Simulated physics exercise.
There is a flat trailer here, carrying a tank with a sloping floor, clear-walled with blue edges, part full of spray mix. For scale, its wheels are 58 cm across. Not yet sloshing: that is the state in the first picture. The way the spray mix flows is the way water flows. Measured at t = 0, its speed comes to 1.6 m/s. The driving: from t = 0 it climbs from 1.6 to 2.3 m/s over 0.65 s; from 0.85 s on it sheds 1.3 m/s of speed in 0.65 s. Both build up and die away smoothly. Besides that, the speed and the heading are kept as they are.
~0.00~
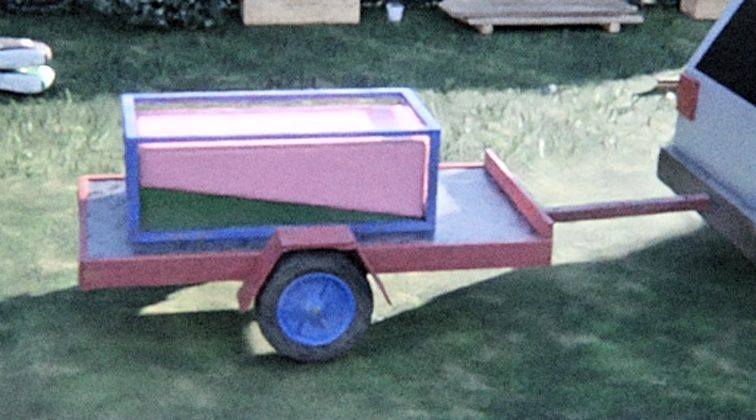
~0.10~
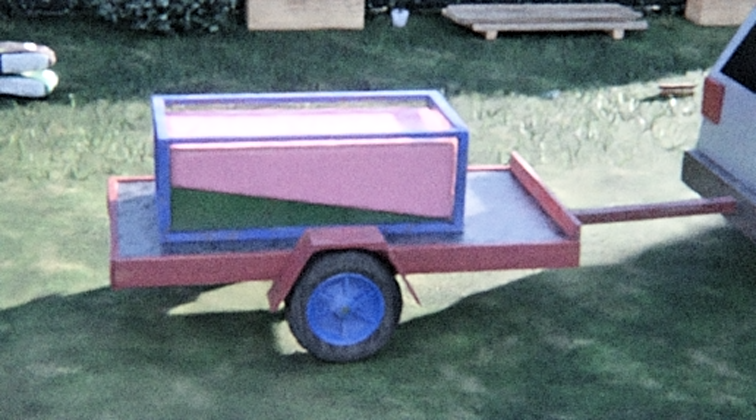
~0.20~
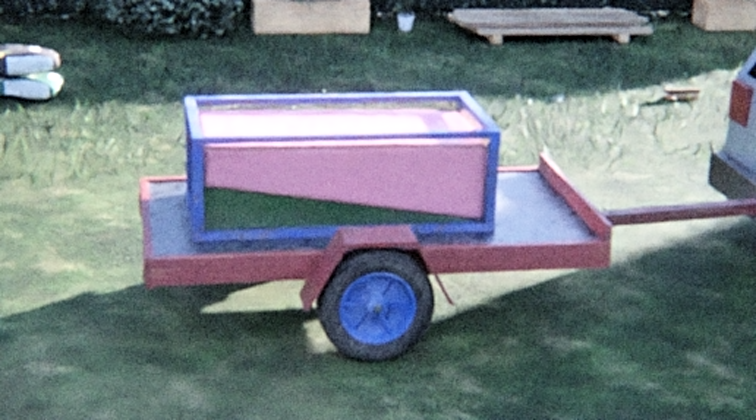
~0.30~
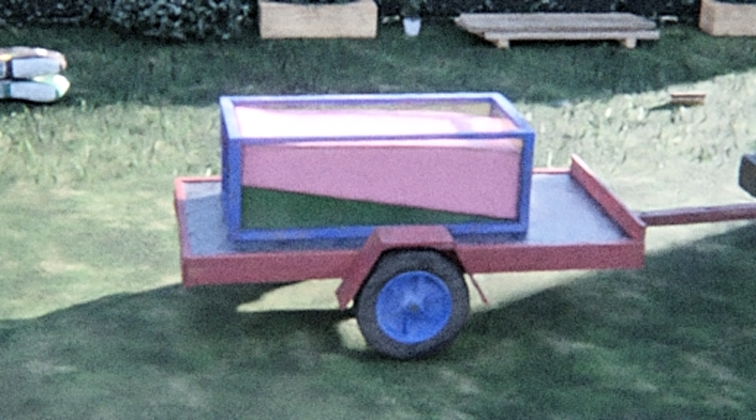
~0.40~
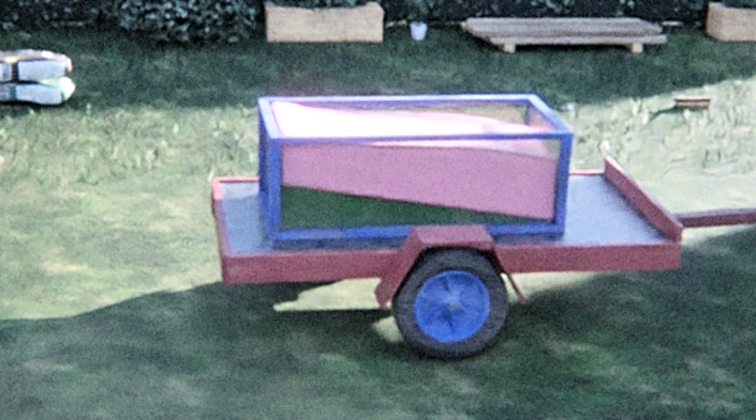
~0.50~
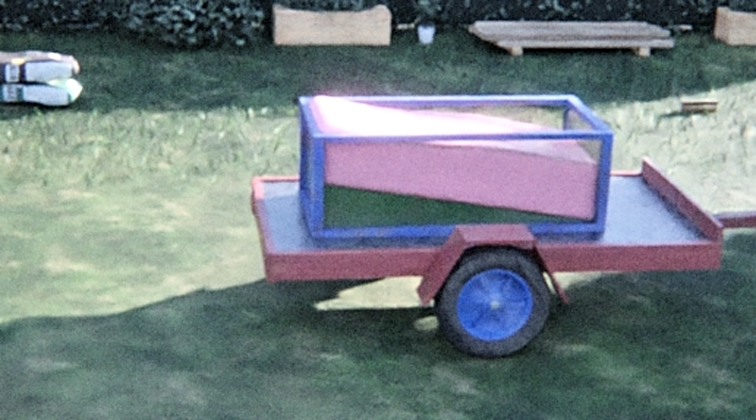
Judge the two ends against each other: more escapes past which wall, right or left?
The surge carries more out to the right.
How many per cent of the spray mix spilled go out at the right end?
Some 60 per cent of it.
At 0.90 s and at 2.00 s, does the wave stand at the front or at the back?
First time: Rear; second time: Forward.
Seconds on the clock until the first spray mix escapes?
The first spill happens at roughly 0.9 s.
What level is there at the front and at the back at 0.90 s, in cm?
I'd say some 36 centimetres in front and some 52 centimetres behind.
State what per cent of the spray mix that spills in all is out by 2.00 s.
Roughly 80 per cent by then.
After 0.90 s front 35 cm, middle 41 cm, back 51 cm above the lowest part of the floor; the loss stands at 1 per cent, over the left end.
After 1.40 s front 71 cm, middle 33 cm, back 28 cm above the lowest part of the floor; the loss stands at 2 per cent, mostly over the left end, some over the far side.
After 2.00 s front 43 cm, middle 45 cm, back 23 cm above the lowest part of the floor; the loss stands at 19 per cent, over the right end, a little elsewhere.
After 4.49 s the loss stands at 25 per cent, over the right end, a little elsewhere; the right end has passed 15 per cent and the left end 5.
